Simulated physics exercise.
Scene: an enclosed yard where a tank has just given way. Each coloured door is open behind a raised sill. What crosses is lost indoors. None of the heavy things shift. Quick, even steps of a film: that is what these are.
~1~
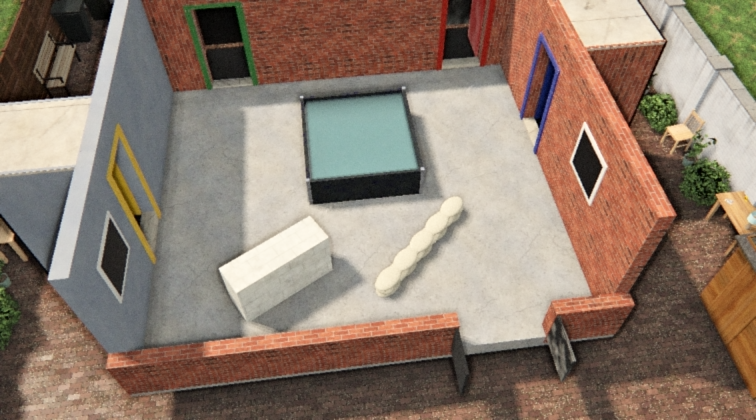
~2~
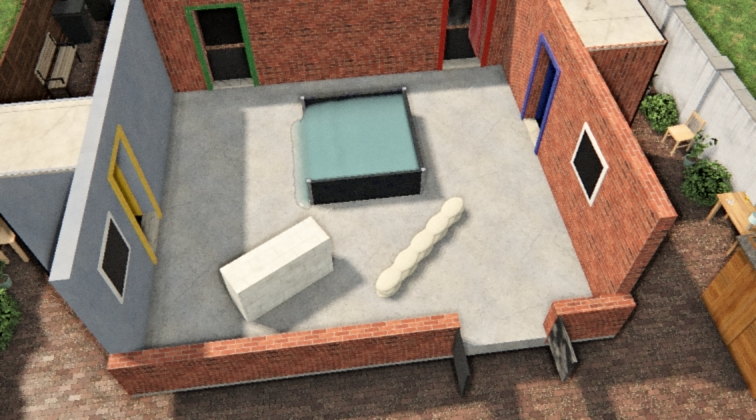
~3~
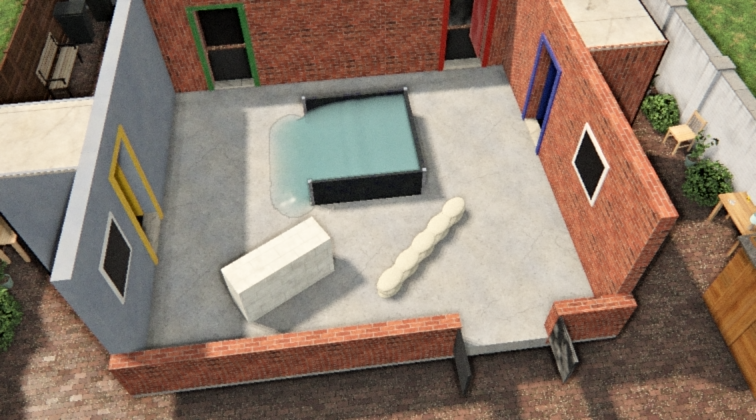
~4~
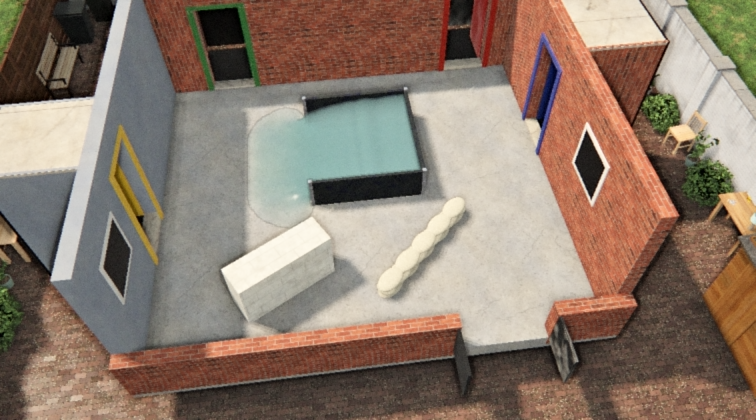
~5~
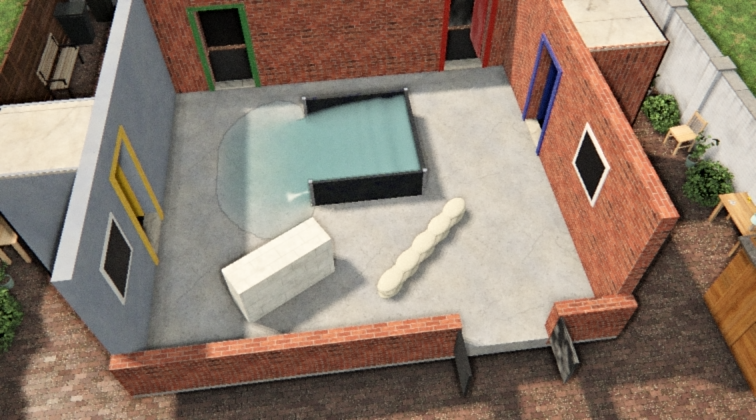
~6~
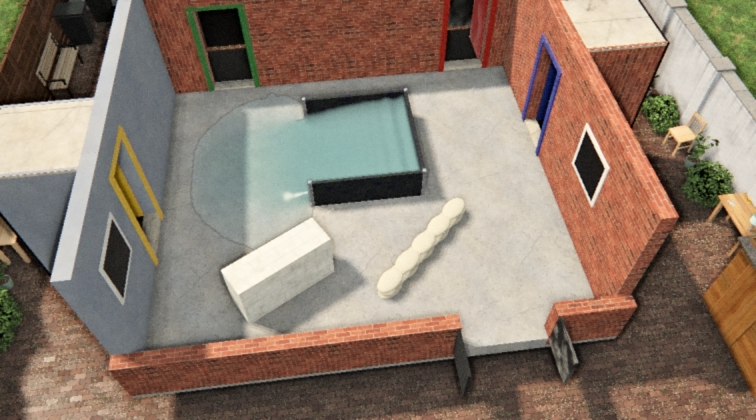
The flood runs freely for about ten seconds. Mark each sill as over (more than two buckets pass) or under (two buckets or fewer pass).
The yellow door is under, the red door is under, the green door is over, the blue door is under.
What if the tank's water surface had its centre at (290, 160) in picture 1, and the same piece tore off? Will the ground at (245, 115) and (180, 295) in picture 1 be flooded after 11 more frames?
Unflooded, then submerged.
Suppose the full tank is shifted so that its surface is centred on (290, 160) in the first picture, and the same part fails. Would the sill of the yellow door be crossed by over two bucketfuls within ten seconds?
Result for yellow: It tops the limit.
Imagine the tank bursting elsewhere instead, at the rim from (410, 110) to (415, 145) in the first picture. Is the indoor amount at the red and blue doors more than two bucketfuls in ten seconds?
Red door: Over the line; blue door: Over the line.
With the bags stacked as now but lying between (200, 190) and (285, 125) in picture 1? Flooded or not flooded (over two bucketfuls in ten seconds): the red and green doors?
Reading: Red doesn't reach it; green overshoots it.
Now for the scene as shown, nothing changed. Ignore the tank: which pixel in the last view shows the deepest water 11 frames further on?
Roughly (176, 97).
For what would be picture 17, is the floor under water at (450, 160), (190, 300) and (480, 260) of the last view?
The three points read clear, soaked through and clear.
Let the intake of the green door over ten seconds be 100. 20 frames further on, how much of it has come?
Around 35 percent.
A moment on, water covers 30 % of the floor; the yellow door wet at the sill, nothing in, the red door not reached, the green door wet at the sill, nothing in, the blue door not reached.
Next, water covers 30 % of the floor; the yellow door wet at the sill, nothing in, the red door not reached, the green door under two buckets in, the blue door not reached.
Then, water covers 40 % of the floor; the yellow door under two buckets in, the red door not reached, the green door over two buckets in, the blue door not reached.
Later, water covers 75 % of the floor; the yellow door under two buckets in, the red door wet at the sill, nothing in, the green door far over two buckets in, the blue door not reached.
In the end, water covers 90 % of the floor; the yellow door under two buckets in, the red door under two buckets in, the green door far over two buckets in, the blue door wet at the sill, nothing in.
